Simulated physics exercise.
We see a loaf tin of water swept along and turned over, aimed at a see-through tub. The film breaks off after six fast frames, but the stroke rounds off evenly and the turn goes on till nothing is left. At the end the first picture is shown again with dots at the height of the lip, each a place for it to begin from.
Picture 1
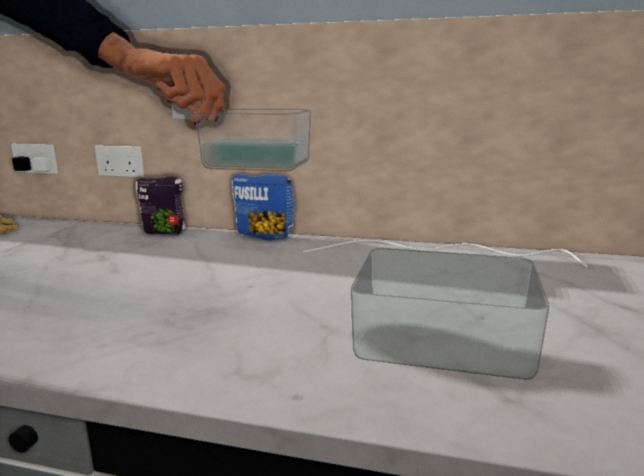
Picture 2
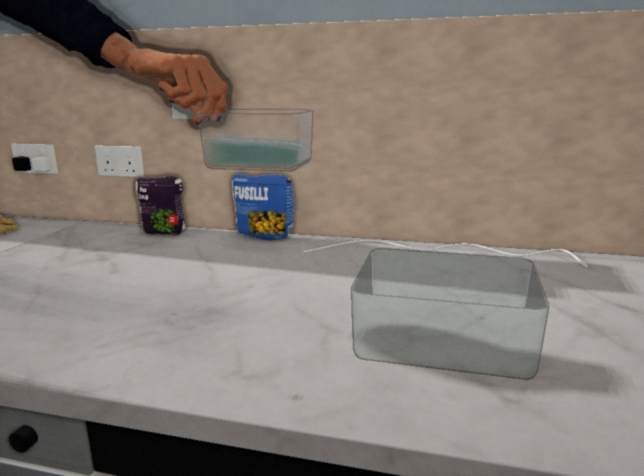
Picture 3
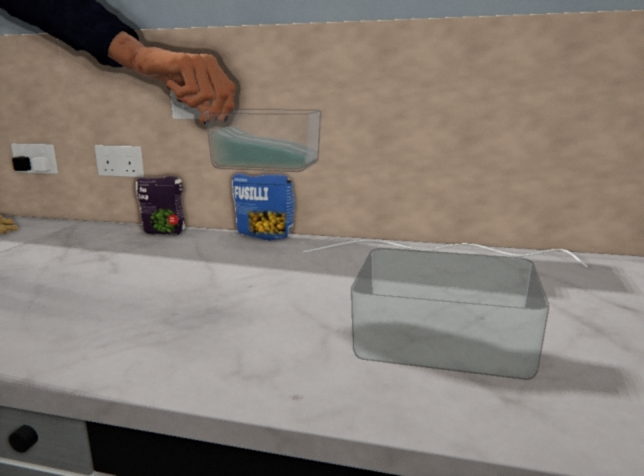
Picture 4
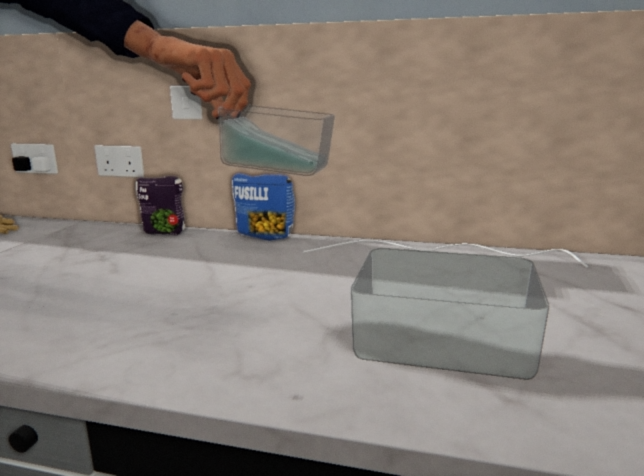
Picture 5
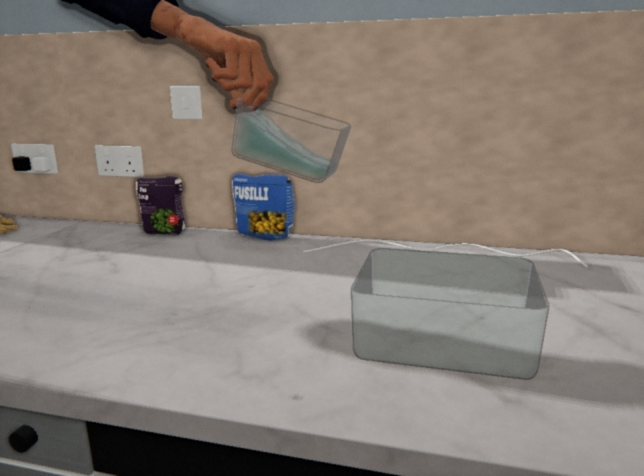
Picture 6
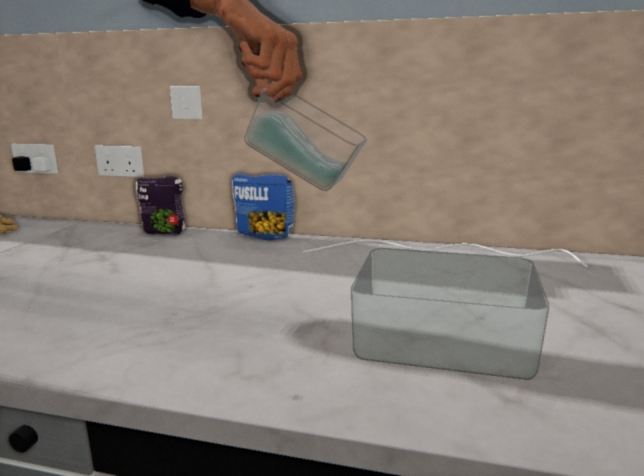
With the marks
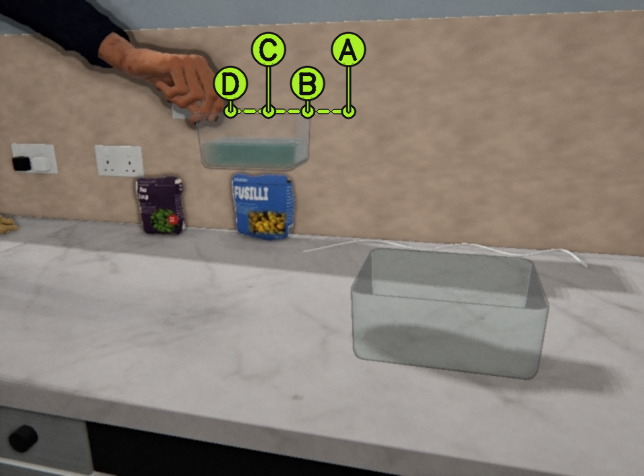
A marble-look kitchen counter against a tan wall is seen from the front, slightly above, by a still camera. A clear, empty tub sits right of centre, with a dark purple packet and a blue fusilli packet behind to the left, near wall sockets. A hand at upper left holds a see-through container of blue-green liquid, carries it rightward, and tilts it increasingly down to the right, the liquid sloshing inside.
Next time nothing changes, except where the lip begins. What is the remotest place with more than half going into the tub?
D.
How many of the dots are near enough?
All of them.
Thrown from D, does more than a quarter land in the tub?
Yes, clearly.
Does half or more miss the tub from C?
No, not at all.
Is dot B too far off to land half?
No, that is safe.
On the marked copy, A at (348, 111); B at (307, 111); C at (268, 111); D at (230, 111).
Choosing A, about 62 % lands in the tub, 1 % falls short and 36 % goes beside or beyond.
Choosing B, about 93 % lands in the tub, 5 % falls short.
Choosing C, about 77 % lands in the tub, 13 % falls short and 10 % goes beside or beyond.
Choosing D, about 64 % lands in the tub, 28 % falls short and 8 % goes beside or beyond.
